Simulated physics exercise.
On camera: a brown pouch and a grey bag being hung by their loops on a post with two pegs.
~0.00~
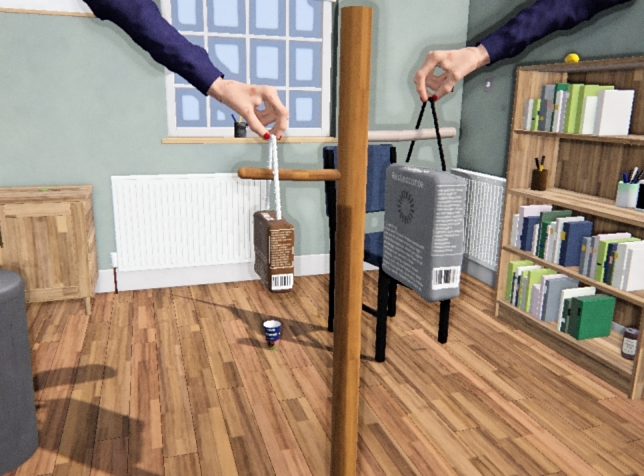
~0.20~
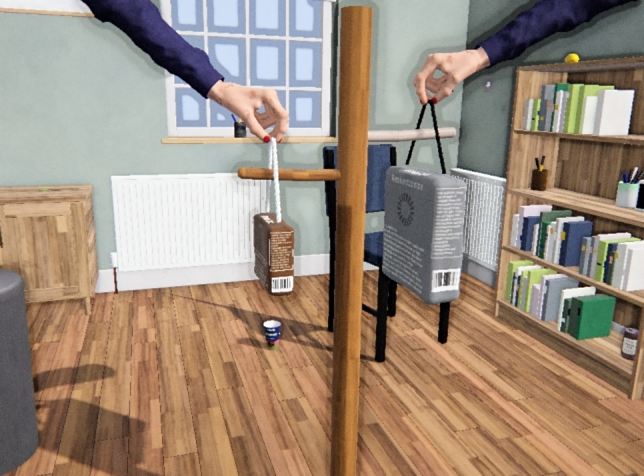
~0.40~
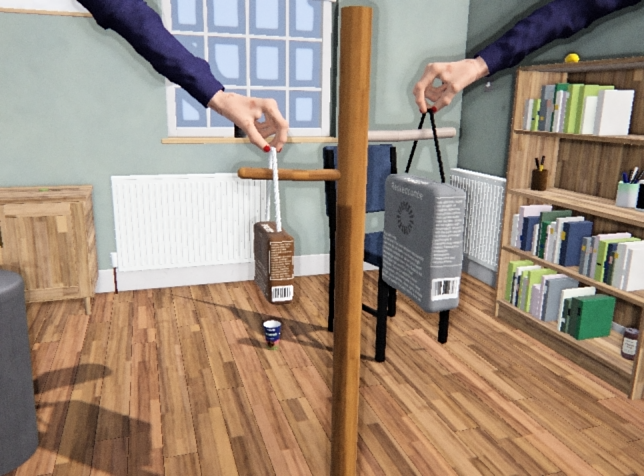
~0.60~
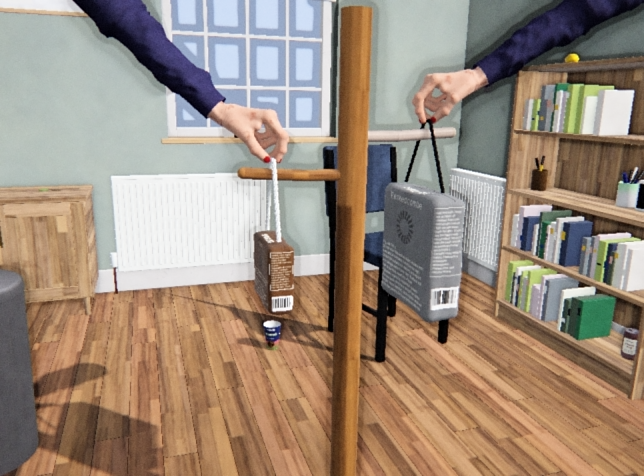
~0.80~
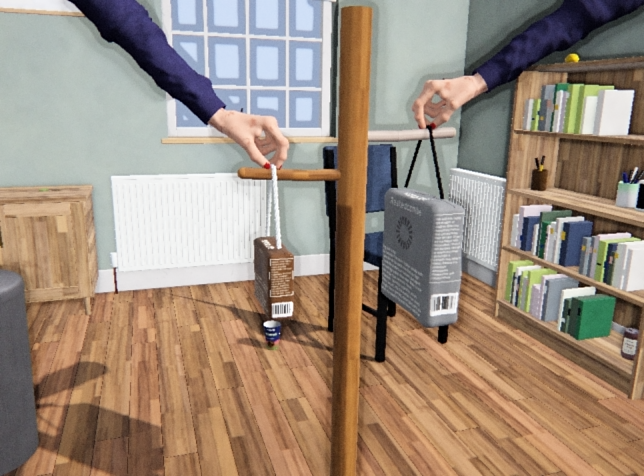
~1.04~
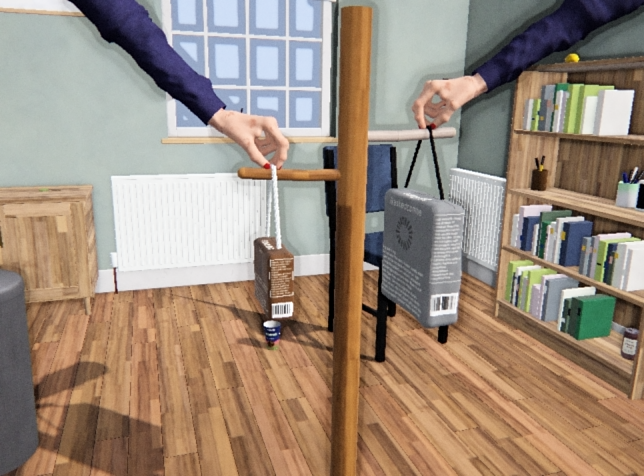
Two hands in dark blue sleeves reach in from the upper left and upper right, holding a brown pouch by a white loop and a larger grey bag by a black loop beside a wooden post with two pegs. Behind them, seen from a fixed view, are a pale green room's window, white radiator, chair and bookshelf. Both hands lower their items slightly, then stay nearly still.
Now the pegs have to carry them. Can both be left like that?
In the end the brown pouch holds on, the grey bag remains on its peg.
After 1.32 s, brown pouch still up near (273, 279); grey bag still up near (419, 255).
In the end, brown pouch still up near (275, 279); grey bag still up near (419, 255). The brown pouch remains on its peg and the grey bag stays hanging.
